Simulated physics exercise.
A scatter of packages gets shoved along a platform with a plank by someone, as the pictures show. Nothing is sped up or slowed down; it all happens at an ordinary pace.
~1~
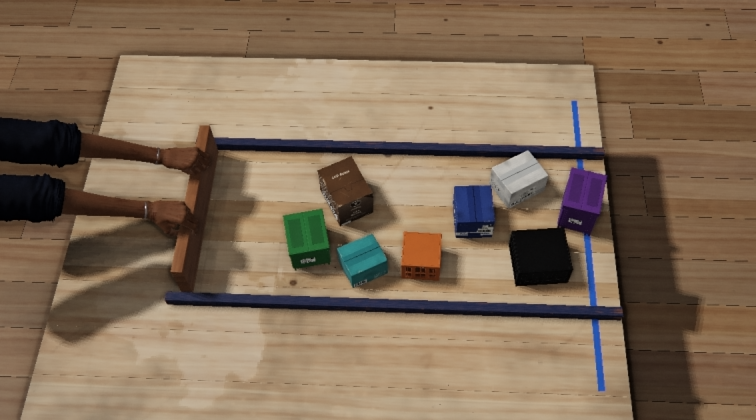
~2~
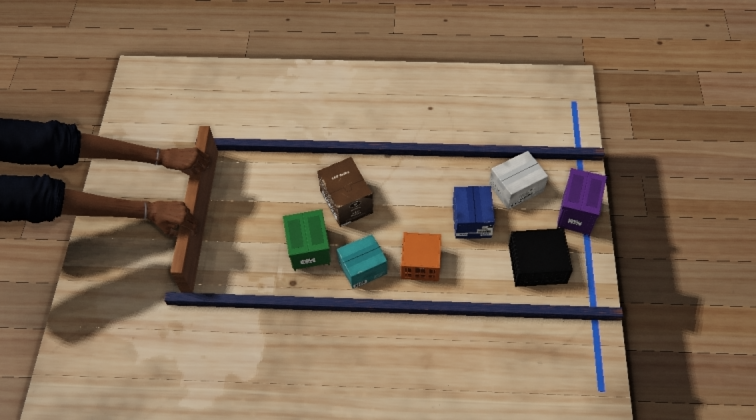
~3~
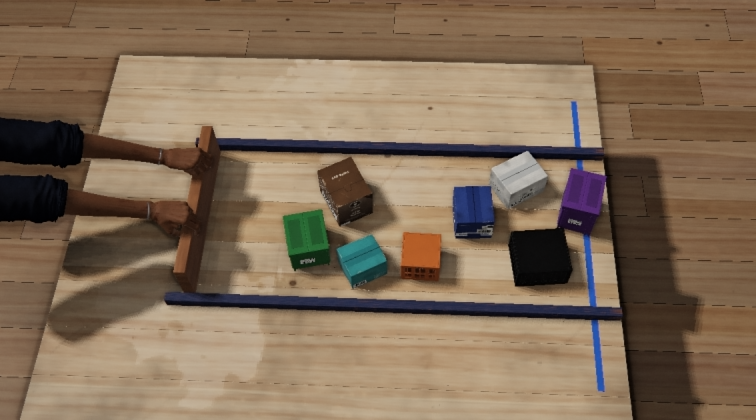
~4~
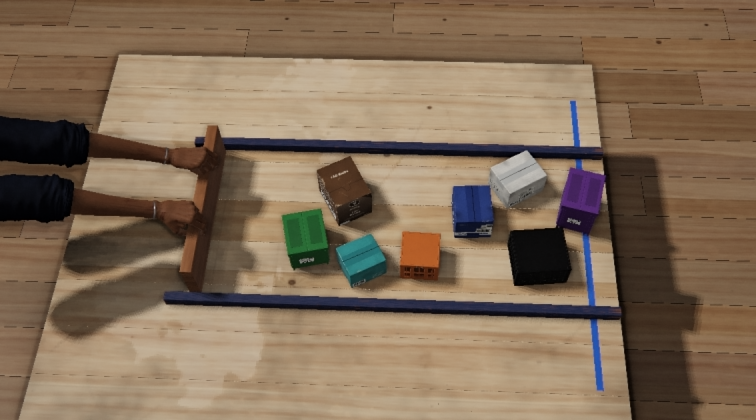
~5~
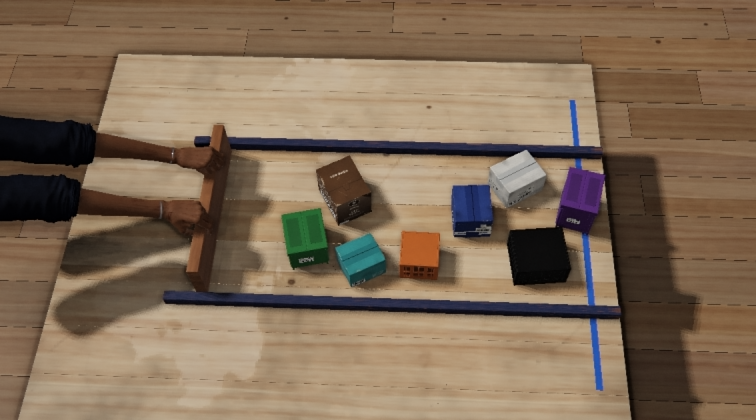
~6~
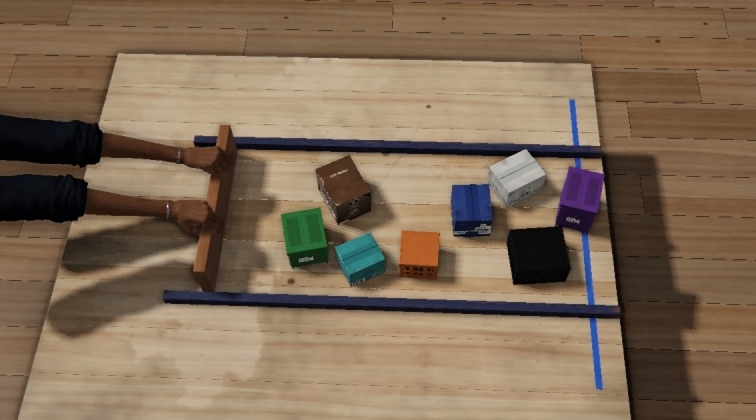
The clip opens on two hands gripping a wooden plank at the left of a pale board, with eight colourful boxes scattered between two dark rails and a blue line at the right. The hands then slide the plank a short way right, still clear of the boxes, which stay essentially still.
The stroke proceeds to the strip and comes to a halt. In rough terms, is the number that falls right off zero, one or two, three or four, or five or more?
The edge claims more than four.
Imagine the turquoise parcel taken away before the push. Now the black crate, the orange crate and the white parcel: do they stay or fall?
I'd say the black crate gets knocked off, the orange crate gets knocked off and the white parcel stays aboard.
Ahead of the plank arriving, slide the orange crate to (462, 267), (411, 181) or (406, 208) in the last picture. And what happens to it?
First it tips off, next it remains, and last it tips off.
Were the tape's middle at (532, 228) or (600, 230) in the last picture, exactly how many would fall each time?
Result, try by try: 3, 8.
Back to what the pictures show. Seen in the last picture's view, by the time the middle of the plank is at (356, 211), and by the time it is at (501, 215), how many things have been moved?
The counts are 4 and 8.
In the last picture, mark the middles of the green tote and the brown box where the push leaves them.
The green tote finishes at (610, 251); the brown box finishes at (606, 208).
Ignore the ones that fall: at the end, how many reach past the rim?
I get 3.
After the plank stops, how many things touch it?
That comes to 3.
Soon after, none off yet; purple tote at rest near (579, 201); black crate at rest near (538, 256); white parcel at rest near (516, 178).
After that, none off yet; purple tote at rest near (579, 201); black crate displaced a little near (568, 258); white parcel at rest near (516, 178).
And then, one off so far; purple tote displaced about its own width near (609, 202); black crate off the edge near (657, 319); white parcel displaced about its own width near (555, 169).
In the end, the number that fall off is five or more; gone, turquoise parcel, orange crate, blue parcel, black crate and purple tote.
